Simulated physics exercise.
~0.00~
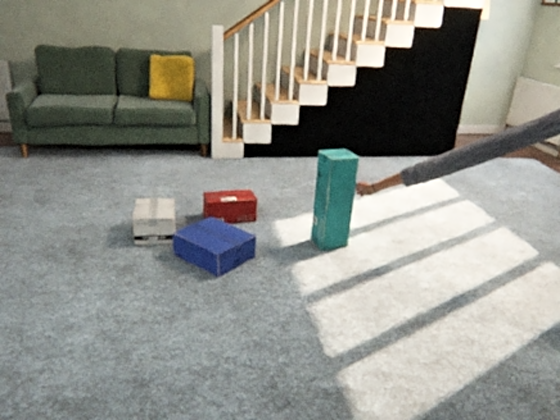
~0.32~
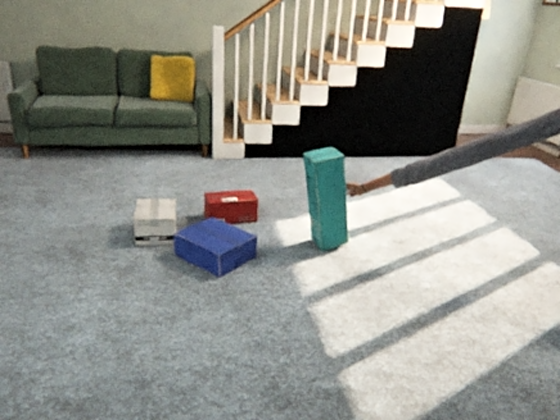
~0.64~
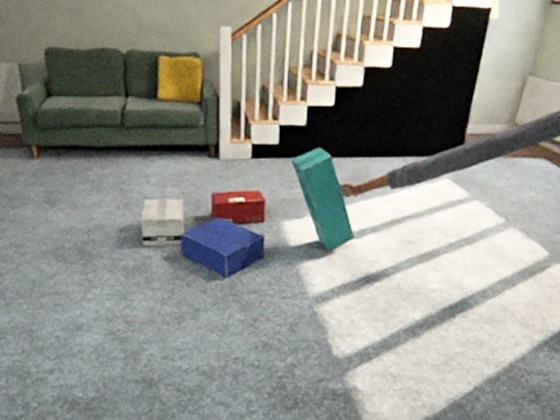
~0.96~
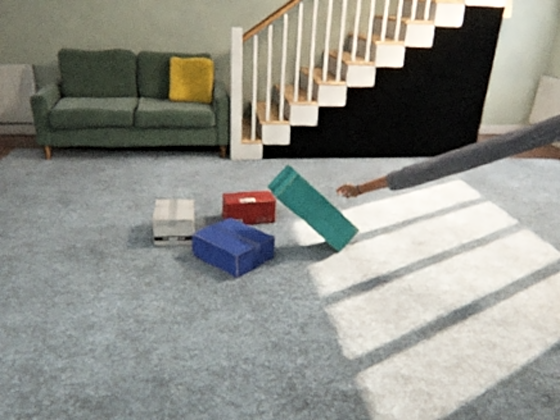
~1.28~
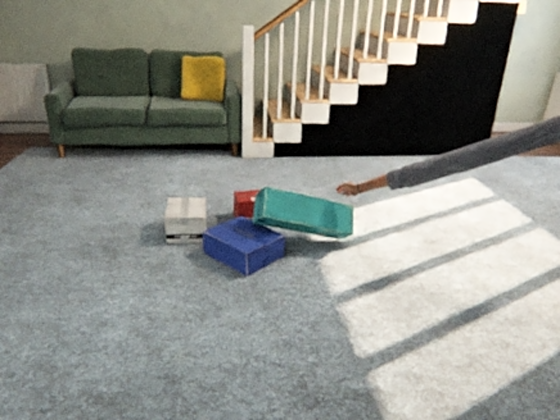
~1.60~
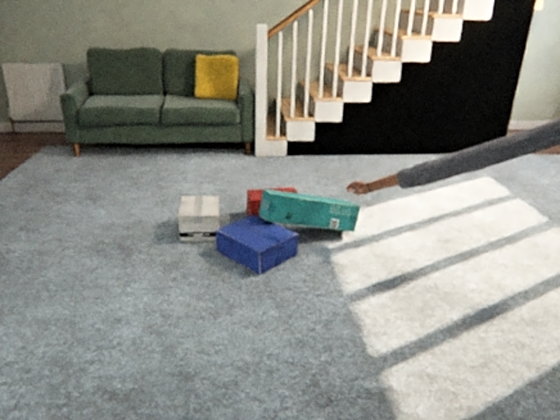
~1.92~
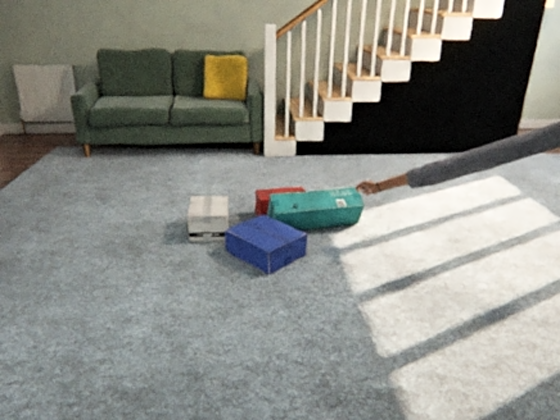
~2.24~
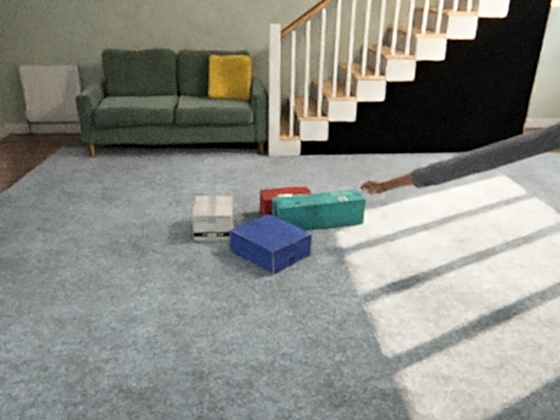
A hand pushes the upright turquoise box, which tips left and ends on its side.
